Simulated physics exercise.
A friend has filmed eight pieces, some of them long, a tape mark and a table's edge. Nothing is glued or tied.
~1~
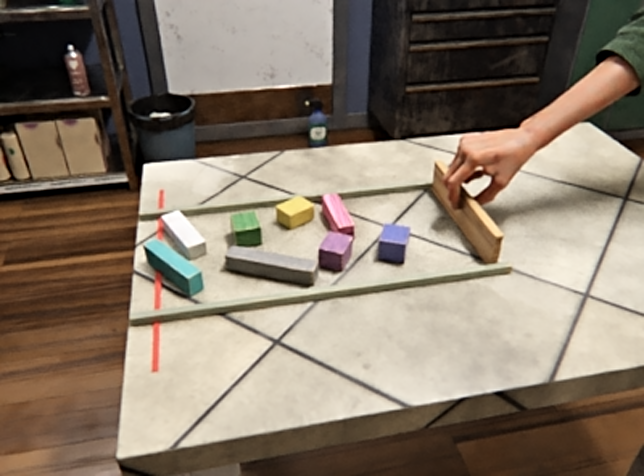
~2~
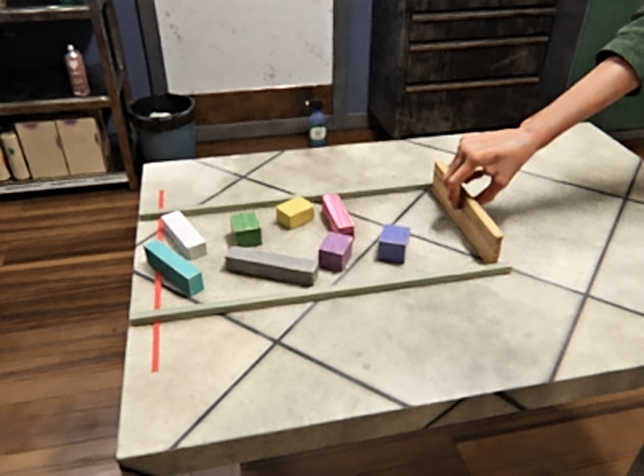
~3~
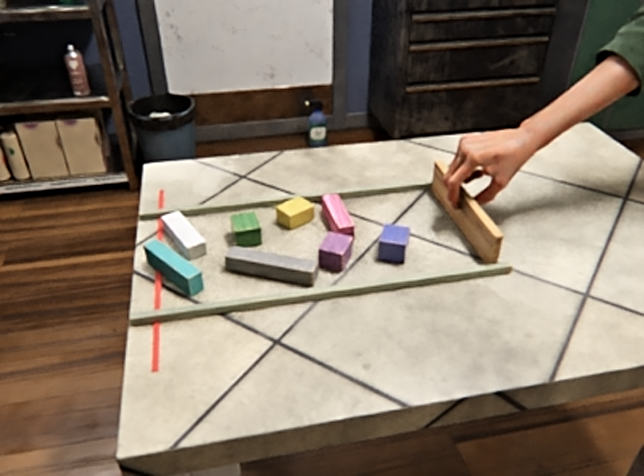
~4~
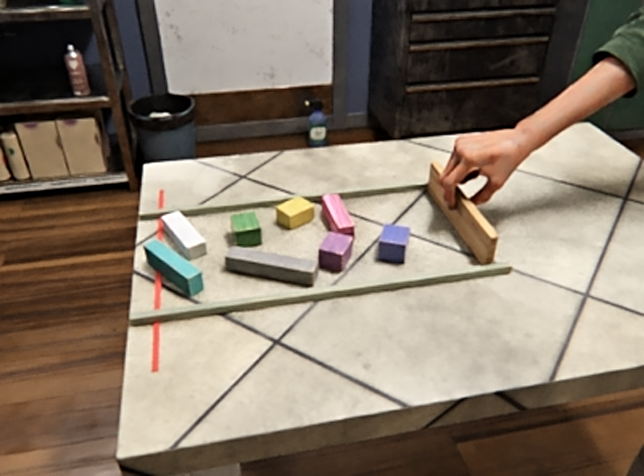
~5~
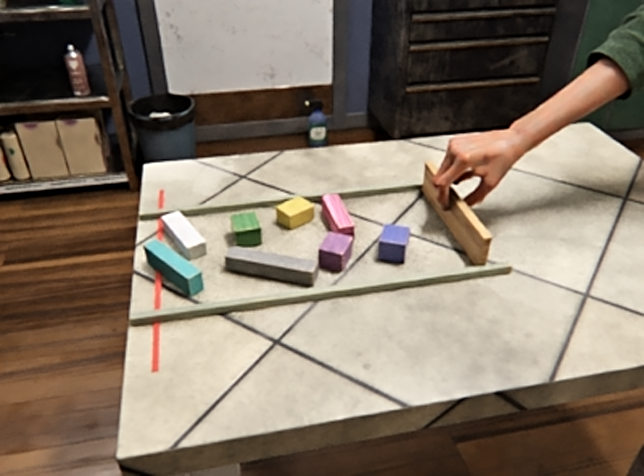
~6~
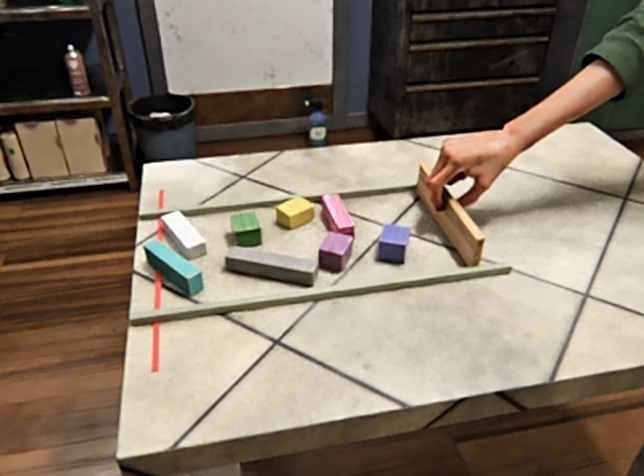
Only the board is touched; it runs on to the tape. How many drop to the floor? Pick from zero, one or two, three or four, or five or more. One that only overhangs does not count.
The number that fall off is five or more.
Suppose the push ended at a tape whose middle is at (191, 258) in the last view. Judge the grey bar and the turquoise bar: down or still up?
The grey bar is kept; the turquoise bar is lost.
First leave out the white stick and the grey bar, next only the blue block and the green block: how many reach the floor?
First 4, then 4.
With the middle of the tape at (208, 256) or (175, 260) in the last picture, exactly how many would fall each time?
In that order 1 and 2.
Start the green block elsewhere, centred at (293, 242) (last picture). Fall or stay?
Then it tumbles off.
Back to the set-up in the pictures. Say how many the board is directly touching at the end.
That makes 2.
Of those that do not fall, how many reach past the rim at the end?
It comes to 1.
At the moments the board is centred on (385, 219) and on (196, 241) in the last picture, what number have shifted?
First 1, then 8.
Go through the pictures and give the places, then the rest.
Turquoise bar (173, 266); white stick (184, 234); green block (246, 229); board (463, 210); tape (159, 262), in the first frame.
White stick (184, 235); yellow block (295, 213), in the second frame.
Green block (246, 230); pink stick (338, 217), in the third frame.
Turquoise bar (173, 267); board (459, 210), in the fourth frame.
White stick (184, 235); blue block (394, 243), in the fifth frame.
Turquoise bar (173, 267); white stick (184, 235); green block (246, 230); board (446, 212); tape (159, 262), in the sixth frame.
Soon after, none off yet; turquoise bar at rest near (173, 267); white stick at rest near (184, 235); green block at rest near (246, 230).
In the end, the number that fall off is five or more; gone, purple block, yellow block, grey bar, green block, white stick and turquoise bar.
